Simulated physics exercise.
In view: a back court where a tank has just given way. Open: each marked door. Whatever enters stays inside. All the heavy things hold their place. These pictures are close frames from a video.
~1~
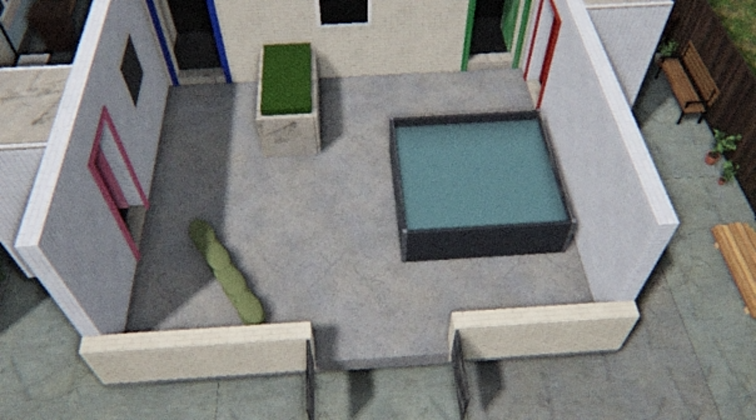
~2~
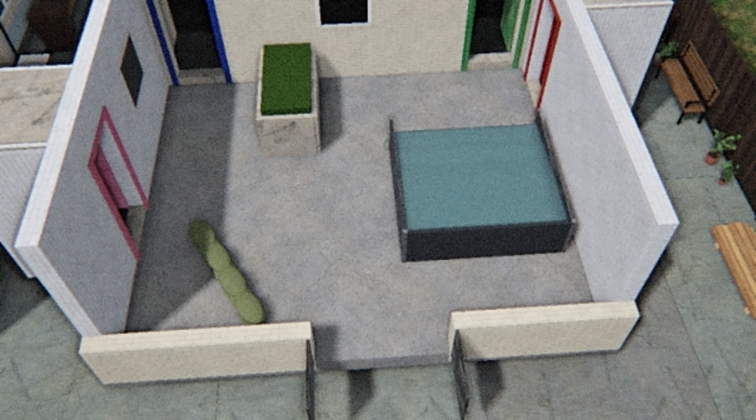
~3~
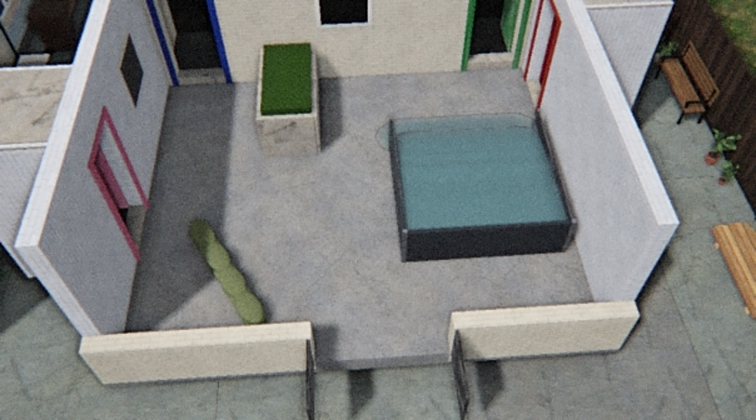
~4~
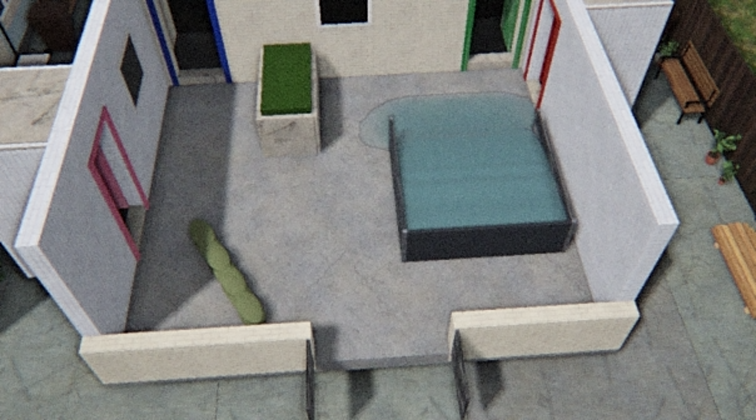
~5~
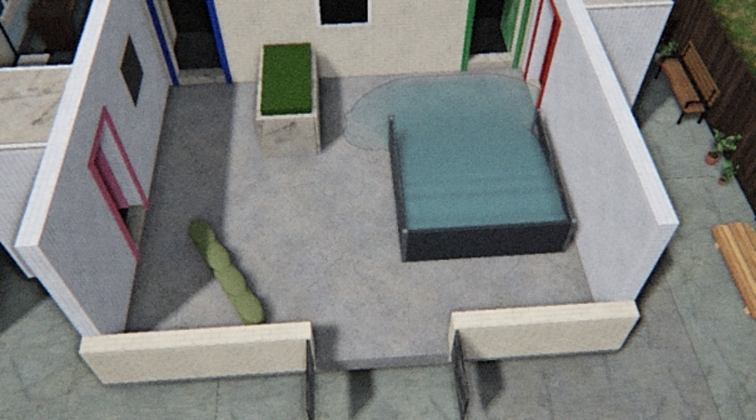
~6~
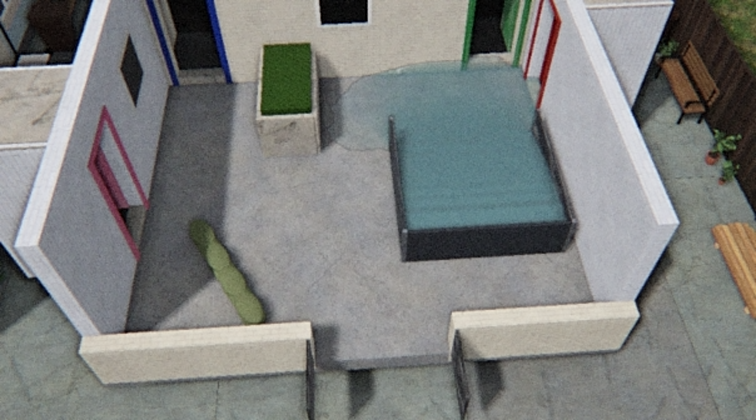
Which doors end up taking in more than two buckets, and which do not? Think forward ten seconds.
In order: The pink door stays at or under the cap there. The green door tips over the cap there. The red door tips over the cap there. The blue door stays at or under the cap there.
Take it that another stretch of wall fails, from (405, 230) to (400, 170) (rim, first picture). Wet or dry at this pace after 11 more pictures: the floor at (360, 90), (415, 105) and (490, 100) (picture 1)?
Taken in turn they're unwetted, unwetted and unwetted.
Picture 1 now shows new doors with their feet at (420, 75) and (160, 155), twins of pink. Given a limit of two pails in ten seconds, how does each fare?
Well, the earlier one is above the limit, while the later one is below the limit.
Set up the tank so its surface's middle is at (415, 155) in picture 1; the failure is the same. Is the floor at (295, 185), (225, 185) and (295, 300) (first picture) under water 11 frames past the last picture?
Parched, parched, parched.
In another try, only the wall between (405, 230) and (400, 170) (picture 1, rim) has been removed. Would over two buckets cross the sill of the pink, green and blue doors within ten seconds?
Taking them in turn, the pink door undershoots, the green door undershoots, and the blue door overshoots.
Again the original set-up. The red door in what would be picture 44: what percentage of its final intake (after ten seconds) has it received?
I'd say some 85 per cent.
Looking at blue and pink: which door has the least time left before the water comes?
That would be the one in blue.
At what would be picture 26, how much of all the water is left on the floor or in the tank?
82 %.
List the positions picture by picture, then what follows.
In the first frame, the open tank at (476, 170) is whole and still.
In the second frame, water pours out on the open tank's far side and has run to a hidden place.
In the third frame, water pours out on the open tank's far side and has run to a hidden place.
In the fourth frame, the front is at (366, 125), out from the gap on the open tank's far side.
In the fifth frame, water pours out on the open tank's far side and has run to (518, 81).
In the sixth frame, the front is at (368, 76), out from the gap on the open tank's far side.
A moment on, water covers 25 % of the floor; the pink door not reached, the green door over two buckets in, the red door over two buckets in, the blue door not reached.
Next, water covers 25 % of the floor; the pink door not reached, the green door far over two buckets in, the red door far over two buckets in, the blue door wet at the sill, nothing in.
Then, water covers 50 % of the floor; the pink door not reached, the green door far over two buckets in, the red door far over two buckets in, the blue door wet at the sill, nothing in.
Later, water covers 80 % of the floor; the pink door wet at the sill, nothing in, the green door far over two buckets in, the red door far over two buckets in, the blue door wet at the sill, nothing in.
In the end, water covers 90 % of the floor; the pink door wet at the sill, nothing in, the green door far over two buckets in, the red door far over two buckets in, the blue door wet at the sill, nothing in.
